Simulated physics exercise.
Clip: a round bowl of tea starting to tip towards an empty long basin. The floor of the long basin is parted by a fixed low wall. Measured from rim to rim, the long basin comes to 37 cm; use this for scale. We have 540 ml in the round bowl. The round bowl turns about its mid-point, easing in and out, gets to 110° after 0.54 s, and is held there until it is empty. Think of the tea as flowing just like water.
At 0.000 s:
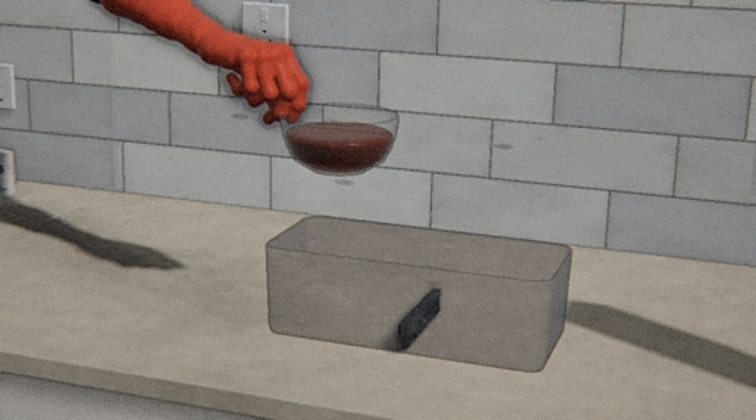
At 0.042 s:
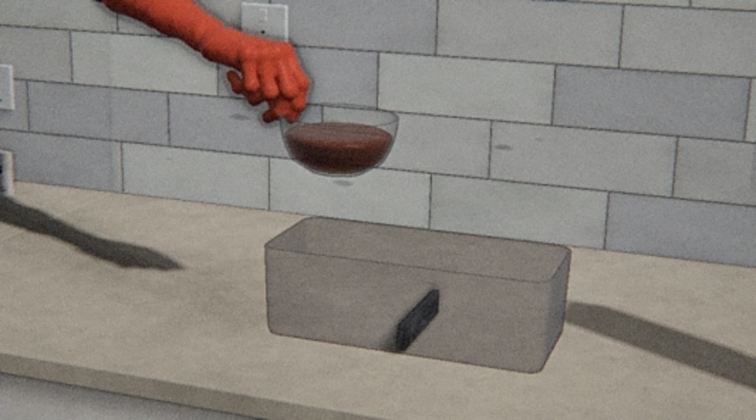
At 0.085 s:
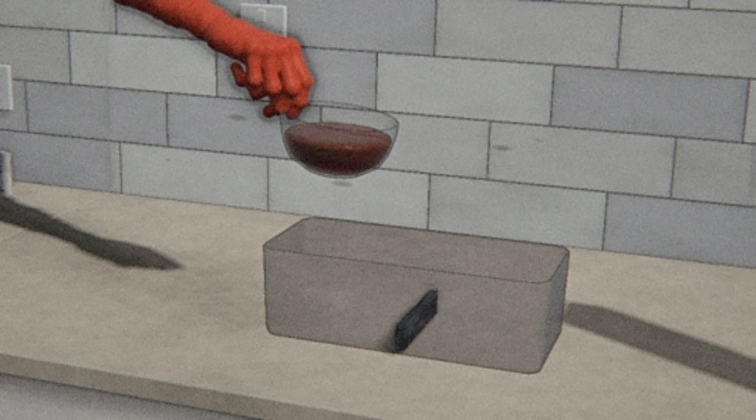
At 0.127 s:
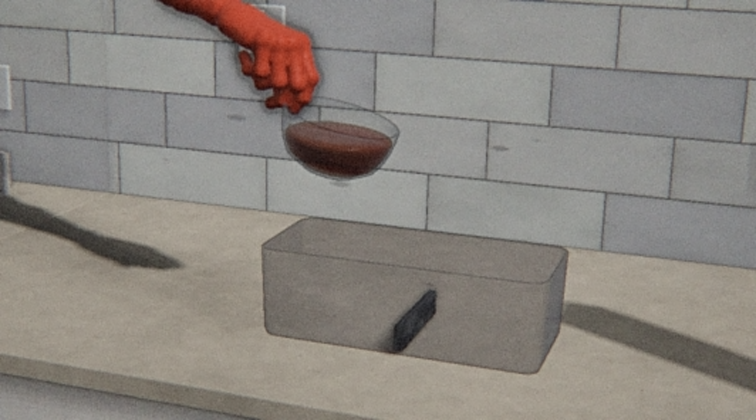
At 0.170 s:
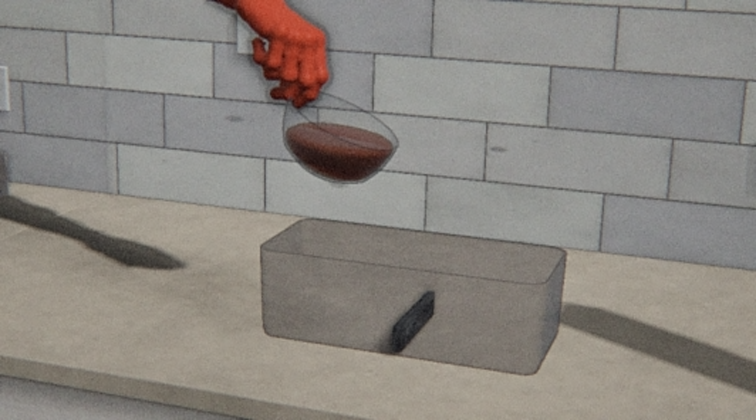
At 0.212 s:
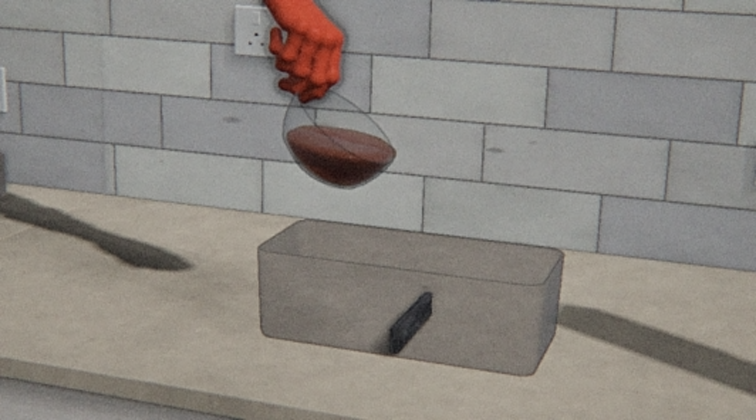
On a kitchen counter against a grey brick wall, a red hand held a clear round bowl of dark reddish-brown liquid above a long basin, then moved right as the bowl tilted steadily down to the right.
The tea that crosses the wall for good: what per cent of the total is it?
It is about 48 per cent of the total.
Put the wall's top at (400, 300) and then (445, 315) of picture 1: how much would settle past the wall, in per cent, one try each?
Respectively close to 70 and 20 %.
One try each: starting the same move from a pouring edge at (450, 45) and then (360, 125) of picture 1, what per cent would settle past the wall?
Near 75 in a hundred on the first go and near 15 in a hundred on the second.
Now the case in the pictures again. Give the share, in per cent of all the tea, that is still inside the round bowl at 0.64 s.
Around 0 in a hundred is still there.
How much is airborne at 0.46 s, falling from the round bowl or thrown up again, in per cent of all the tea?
Close to 36 per cent, I'd say.
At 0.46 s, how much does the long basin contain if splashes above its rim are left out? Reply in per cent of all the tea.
Some 54 per cent.
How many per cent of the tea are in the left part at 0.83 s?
I'd put it at close to 48 %.
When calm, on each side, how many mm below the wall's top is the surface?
On the left it's about 24 mm; on the right, about 24 mm.
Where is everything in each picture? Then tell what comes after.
In the first picture, it leans 0°; its right rim is at (395, 120); the tea meets the walls at (291, 126) and (393, 136); the long basin's rim runs from (287, 232) to (563, 266); the wall's top is at (420, 307).
In the second picture, it leans 2°; its right rim is at (395, 123); the tea meets the walls at (290, 127) and (392, 138).
In the third picture, it leans 7°; its right rim is at (395, 129); the tea meets the walls at (290, 126) and (391, 140).
In the fourth picture, it leans 14°; its right rim is at (395, 138); the tea meets the walls at (290, 125) and (392, 144).
In the fifth picture, it leans 25°; its right rim is at (394, 150); the tea meets the walls at (291, 125) and (393, 148).
In the sixth picture, it leans 37°; its right rim is at (389, 164); the tea meets the walls at (293, 129) and (391, 155); 2 per cent is over the edge.
Then, 0.46 s in, the tilt is 104° and 10 per cent is still to pour, 21 is left of the wall and 33 right of it.
Then, 0.64 s in, the tilt is 110° and 0 per cent is still to pour, 49 is left of the wall and 47 right of it.
Then, 0.83 s in, the tilt is 110° and 0 per cent is still to pour, 49 is left of the wall and 48 right of it.
Then, 1.04 s in, the tilt is 110° and 0 per cent is still to pour, 50 is left of the wall and 48 right of it.
Finally, 50 per cent lies left of the wall, 48 right of it and 2 outside.
